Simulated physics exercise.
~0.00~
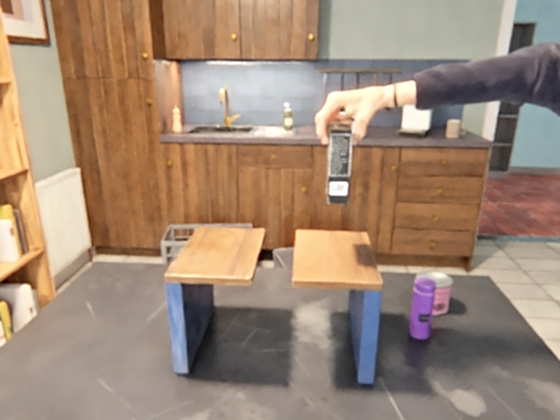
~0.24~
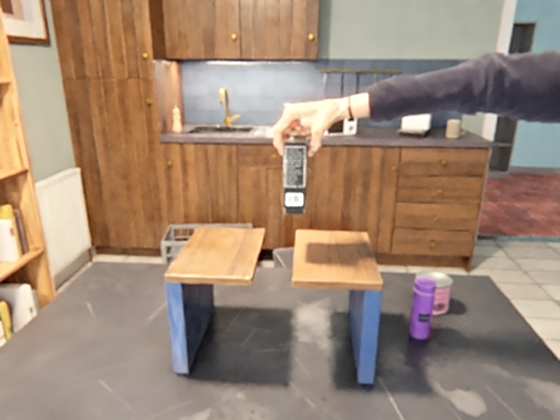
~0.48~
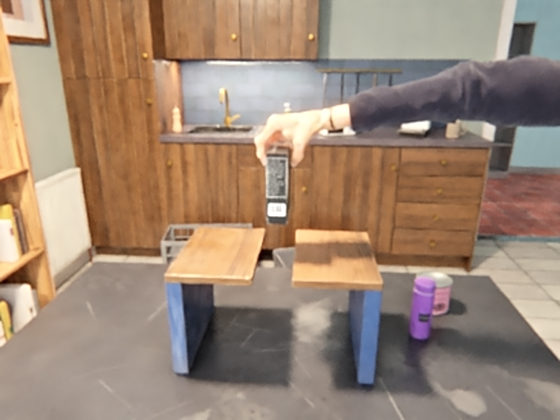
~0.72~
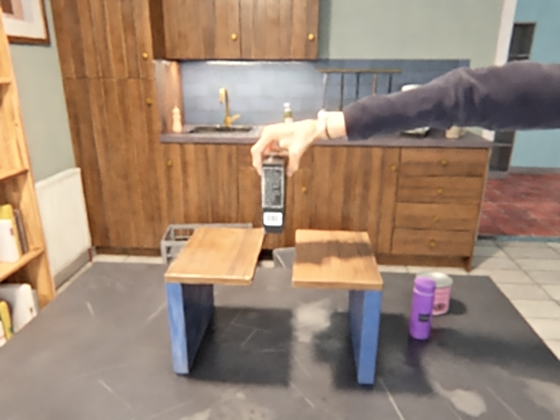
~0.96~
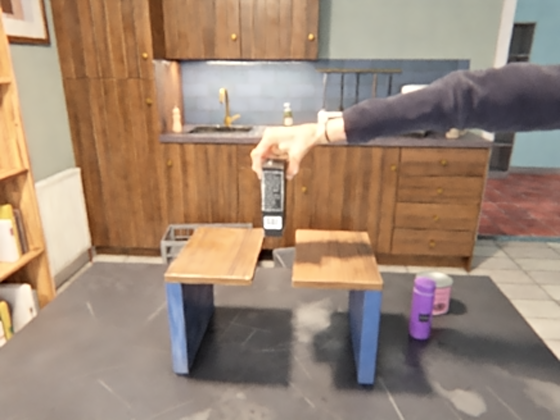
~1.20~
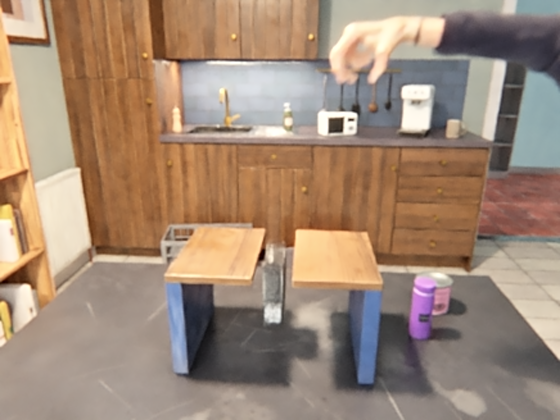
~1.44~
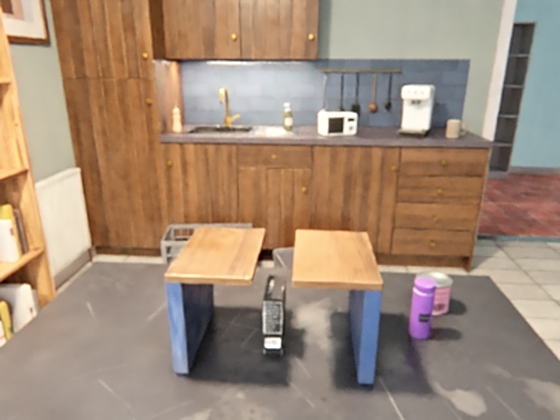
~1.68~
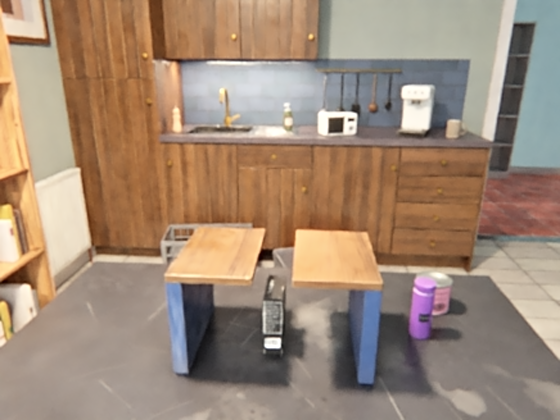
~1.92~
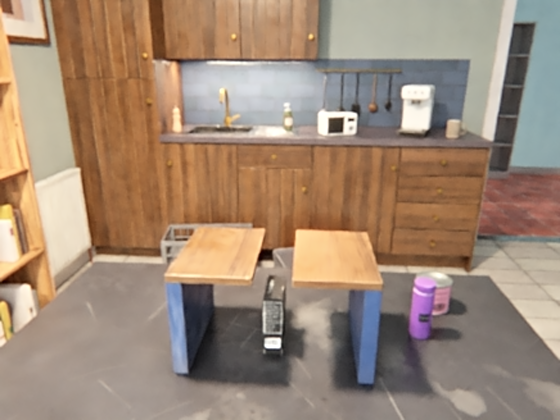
A hand held a black packet upright, moved it left over the gap between two wooden-topped ledges, and let go. The packet dropped through the gap and ended standing on the dark surface below, while the purple shaker and pink tin stayed put.
